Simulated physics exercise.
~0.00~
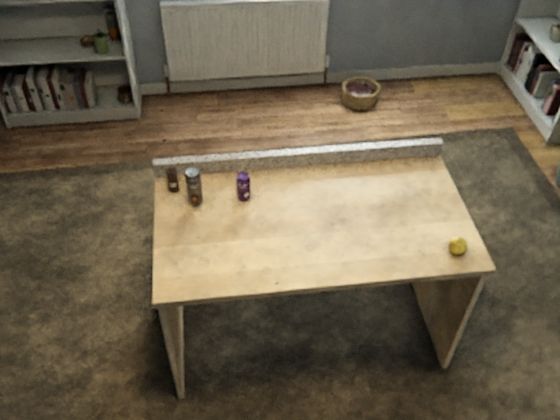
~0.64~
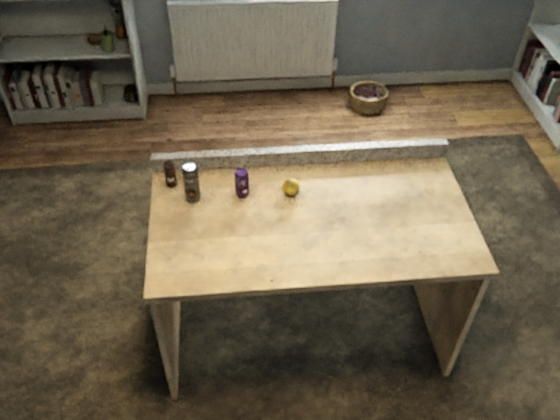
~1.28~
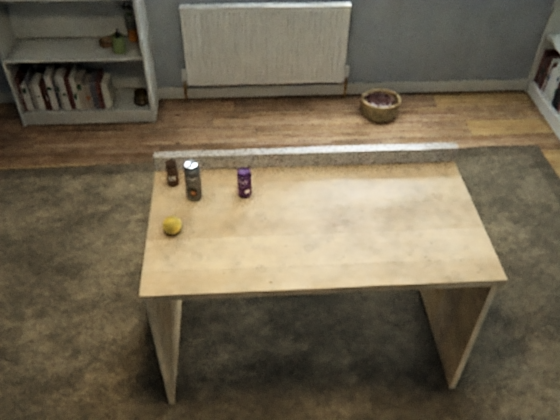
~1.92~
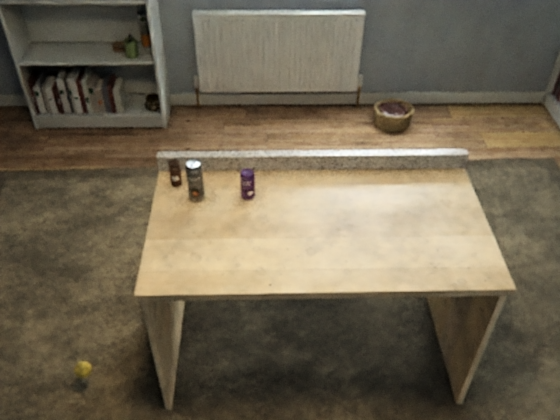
A yellow ball crossed the wooden table from the right, passing in front of the purple can near the back rail, then continued to the left side and dropped to the carpet, while the two cans and brown shaker stayed standing.
